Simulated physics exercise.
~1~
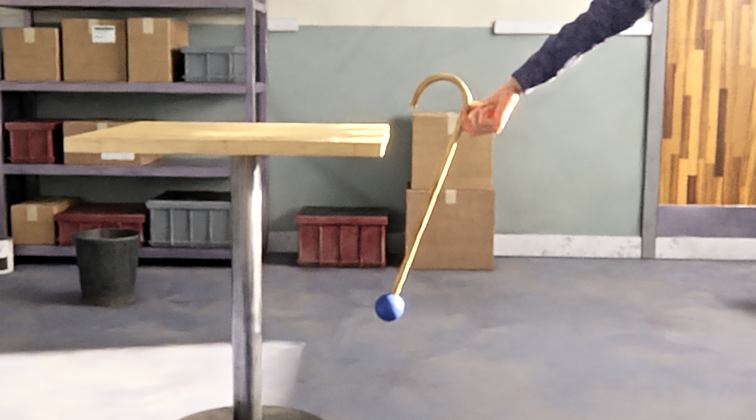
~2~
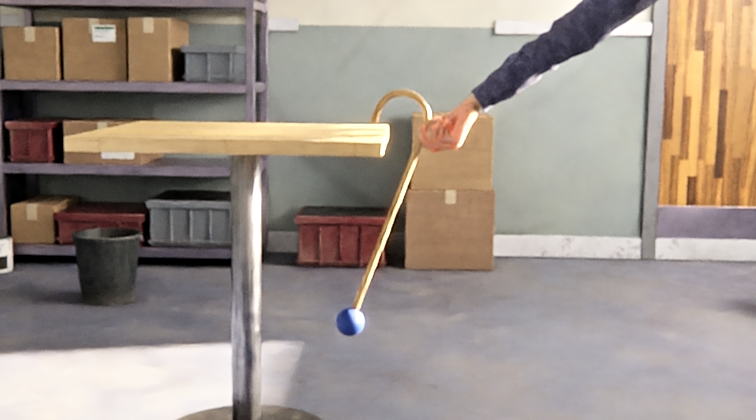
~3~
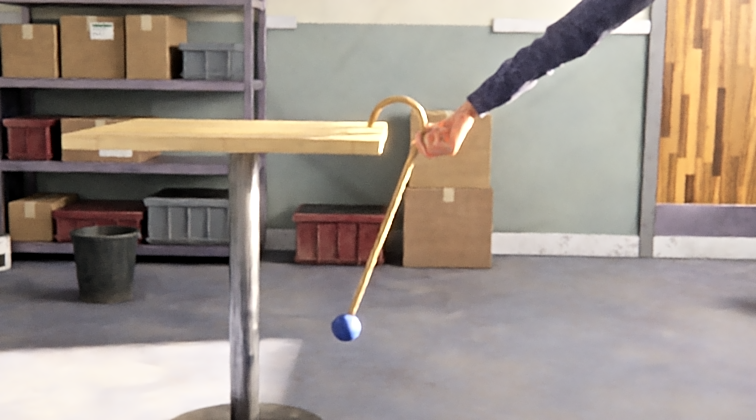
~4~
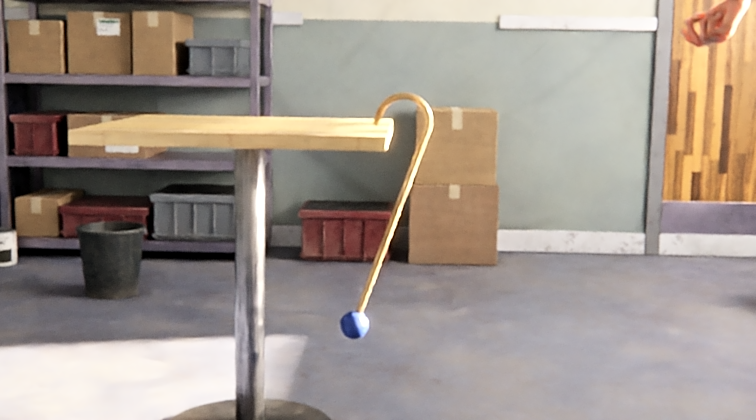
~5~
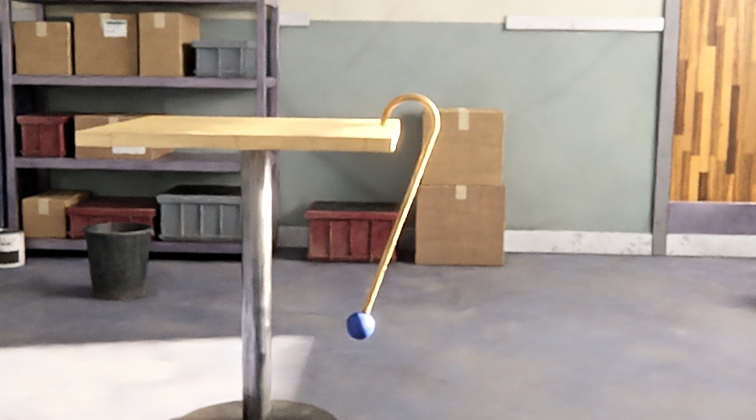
A hooked cane with a blue ball at its tip moves left, is hung over a table's edge by a hand, and stays hanging.
